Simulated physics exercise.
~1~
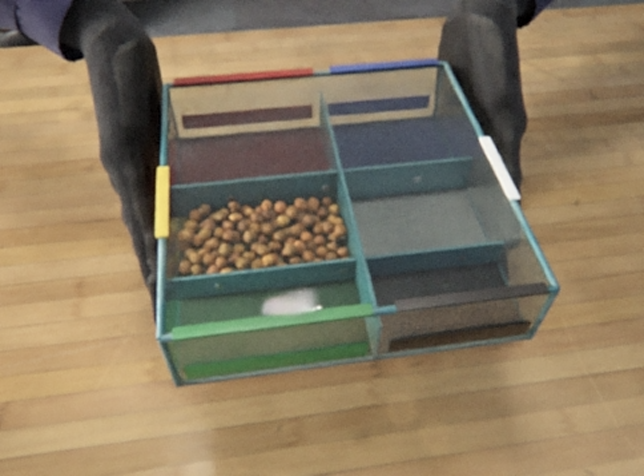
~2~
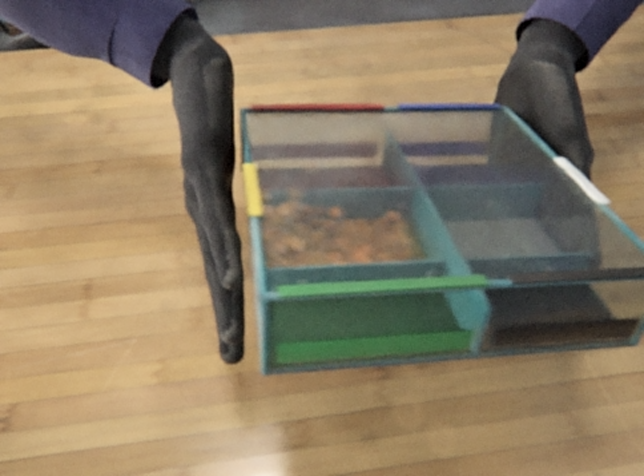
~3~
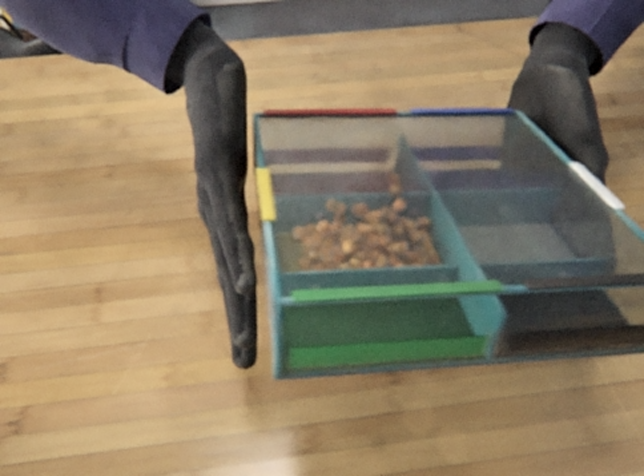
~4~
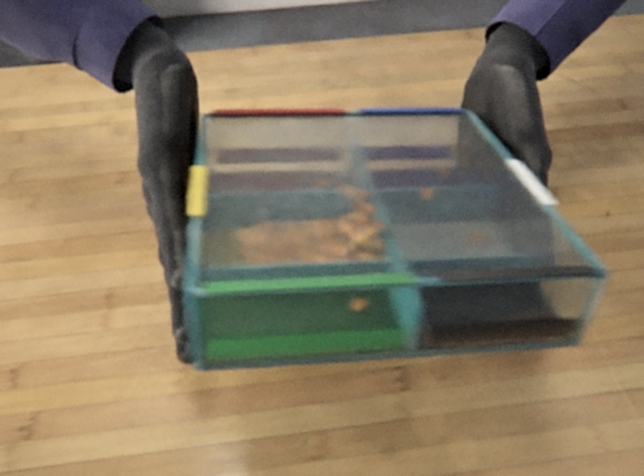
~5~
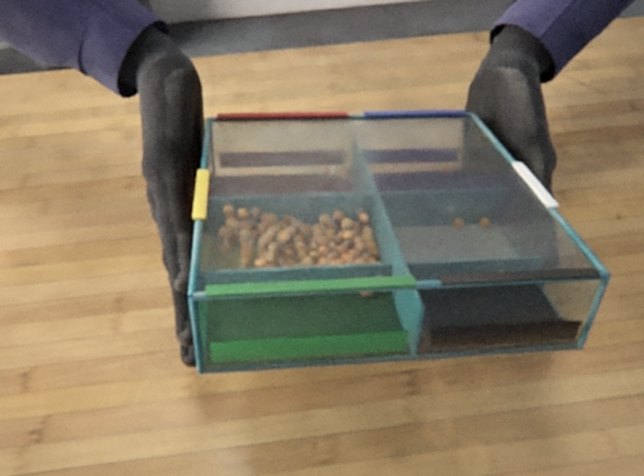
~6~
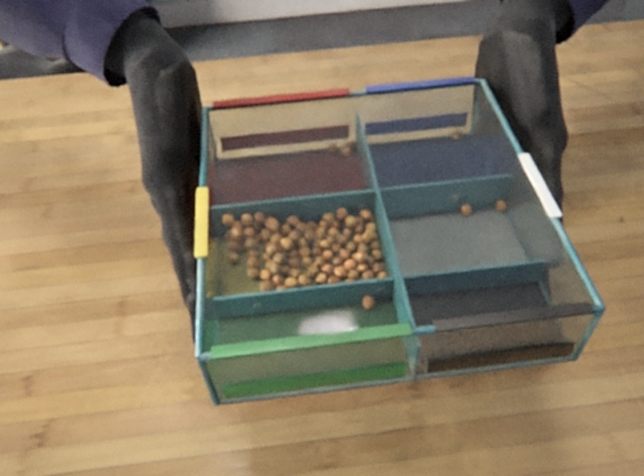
Over a pale wooden floor, seen from above and in front, two dark hands with purple sleeves hold a shallow, clear-lidded box divided into six compartments. Coloured strips mark its edges, with red and blue at the back, yellow and white at the sides, and green and black in front. Small round brown pieces fill the yellow-marked compartment at left. The hands shift the box right, tilting it, then swing it back left as the pieces jostle and a few scatter. Finally it tips back and rests, most pieces still by yellow, with a few strays in other compartments.
